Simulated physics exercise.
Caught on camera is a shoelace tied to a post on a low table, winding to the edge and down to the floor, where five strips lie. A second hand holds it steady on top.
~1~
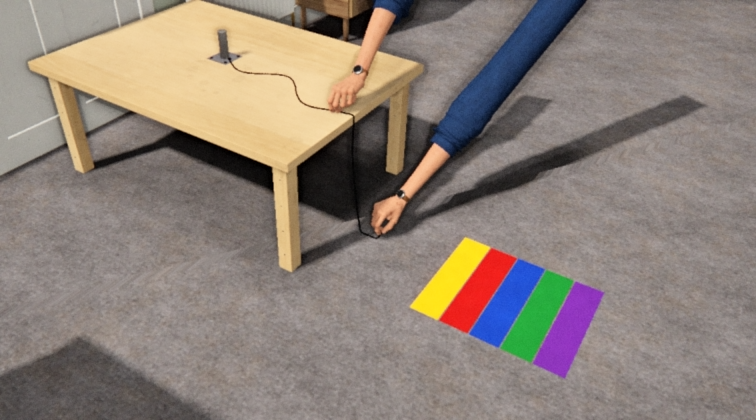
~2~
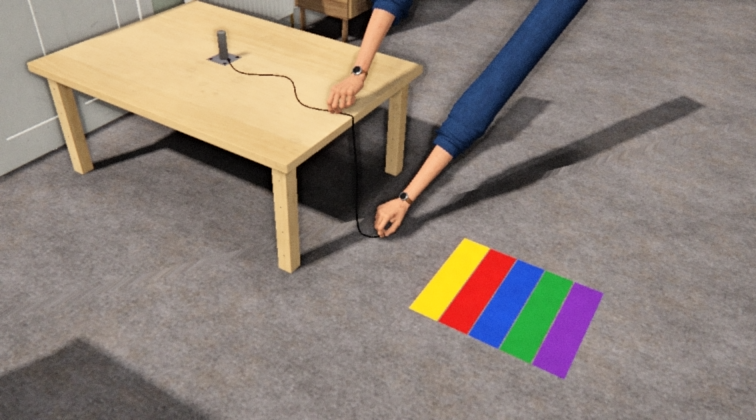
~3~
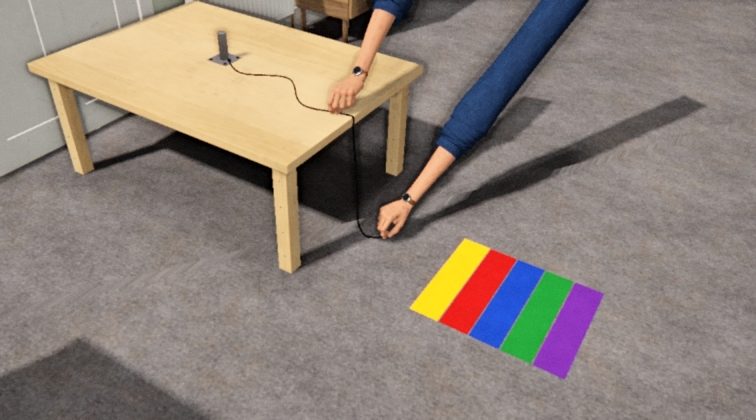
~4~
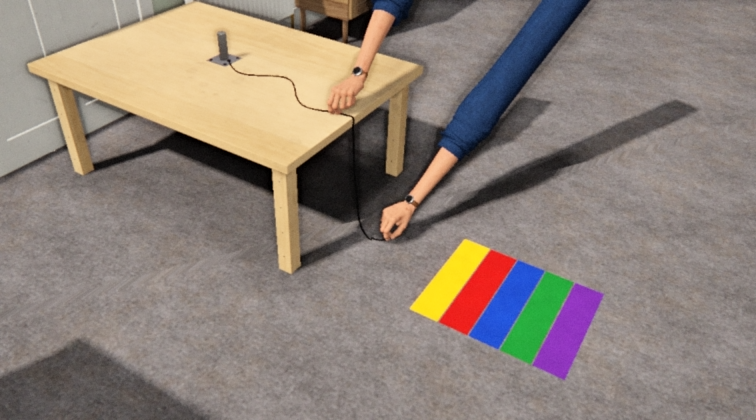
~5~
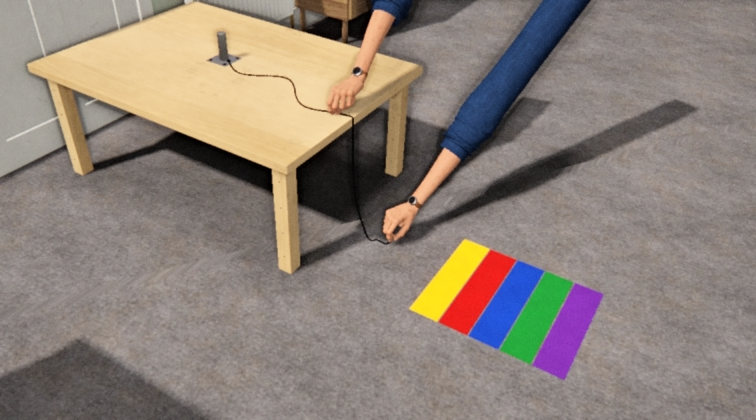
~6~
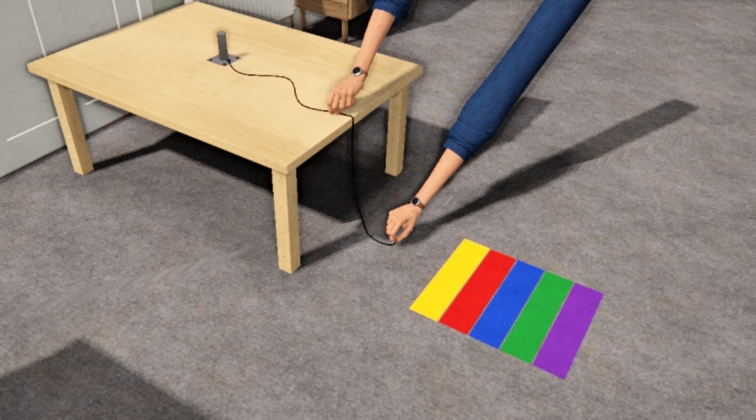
Hand by a low wooden table drawing the low end of a dark cord slightly right, another hand resting at the edge.
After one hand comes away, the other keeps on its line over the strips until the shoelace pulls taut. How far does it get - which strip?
Red.
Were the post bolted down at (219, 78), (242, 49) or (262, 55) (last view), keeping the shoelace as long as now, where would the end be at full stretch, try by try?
Going by the last picture, roughly (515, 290), (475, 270) and (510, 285).
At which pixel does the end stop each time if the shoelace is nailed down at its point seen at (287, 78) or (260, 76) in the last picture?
Approximately (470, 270) and (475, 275), respectively.
Early on, end near (435, 256); short of the strips.
Midway, end near (466, 269); over yellow.
At the end of the slack, end near (485, 277); over red. Over red.
